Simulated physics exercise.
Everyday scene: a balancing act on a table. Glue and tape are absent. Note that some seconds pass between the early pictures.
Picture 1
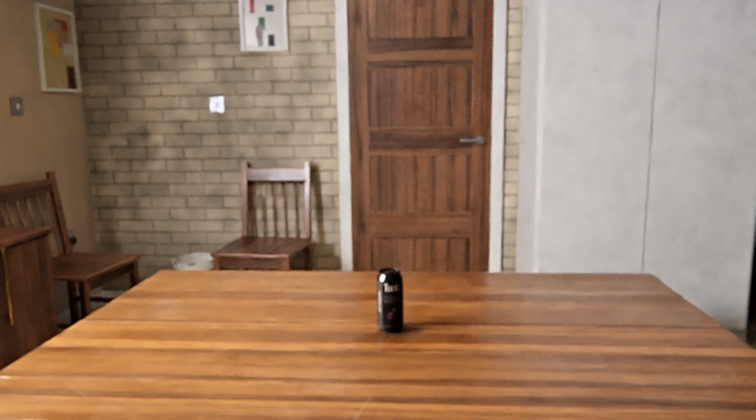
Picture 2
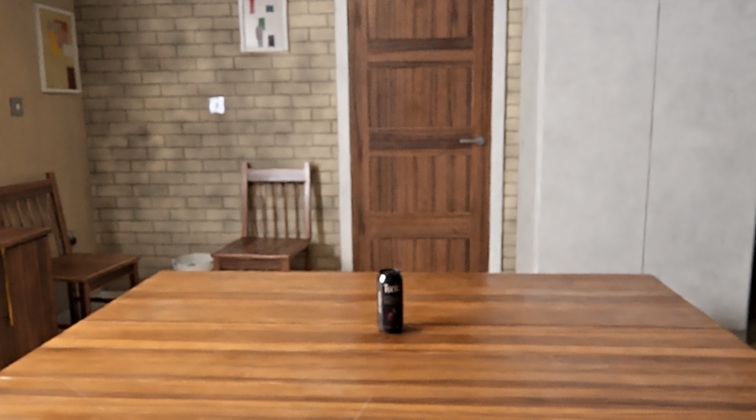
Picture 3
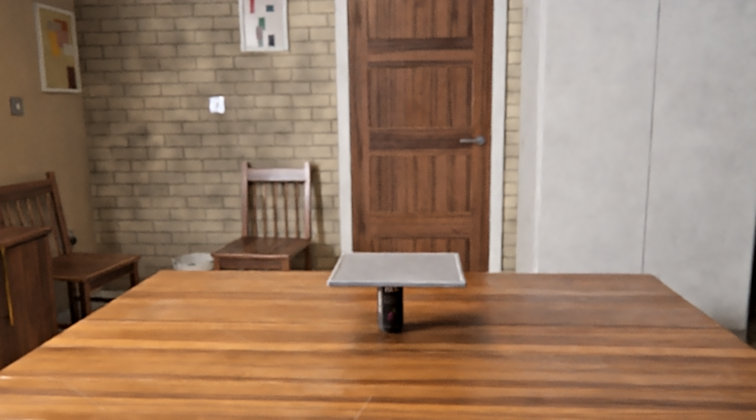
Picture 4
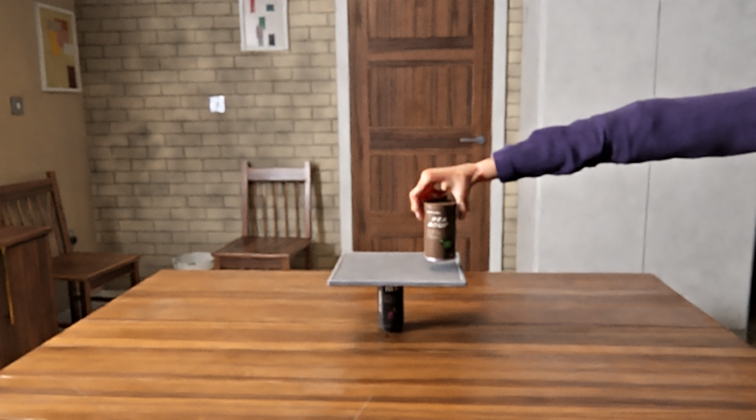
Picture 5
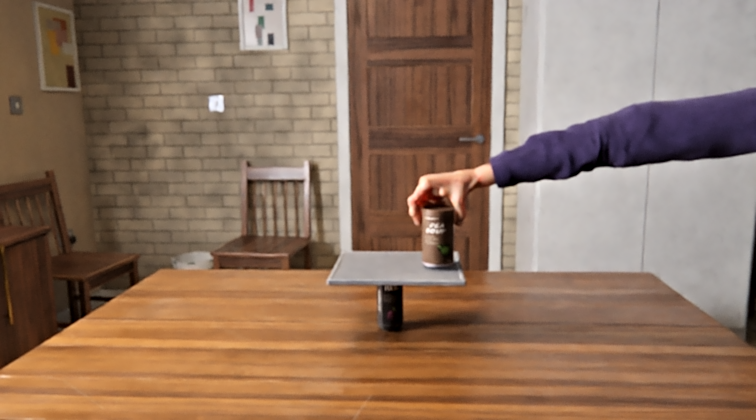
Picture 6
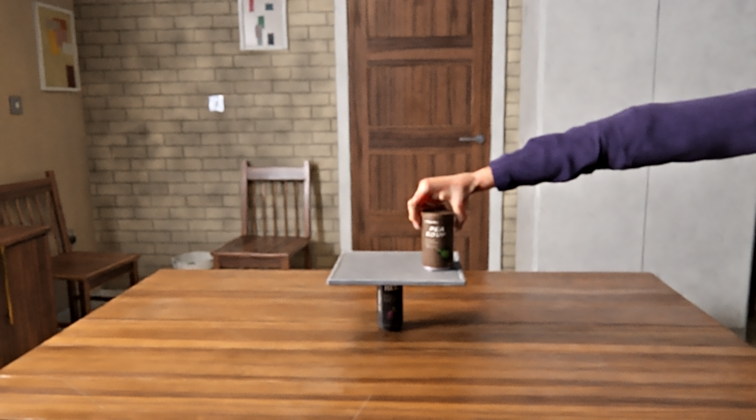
A grey lid appearing balanced on a dark can on a wooden table, then a purple-sleeved arm lowering a brown tin onto its right side.
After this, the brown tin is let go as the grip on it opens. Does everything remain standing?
No.
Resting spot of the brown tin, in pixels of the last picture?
It ends up close to (499, 320).
Then, 0.40 s after the last picture, brown tin now fallen; grey lid tipped 66° from how it was.
Then, 0.70 s after the last picture, grey lid now fallen; black can tipped 65° from how it was.
By the end, fallen, grey lid, black can and brown tin. Seen from the same camera at the end, brown tin near (499, 320). The stack comes apart.
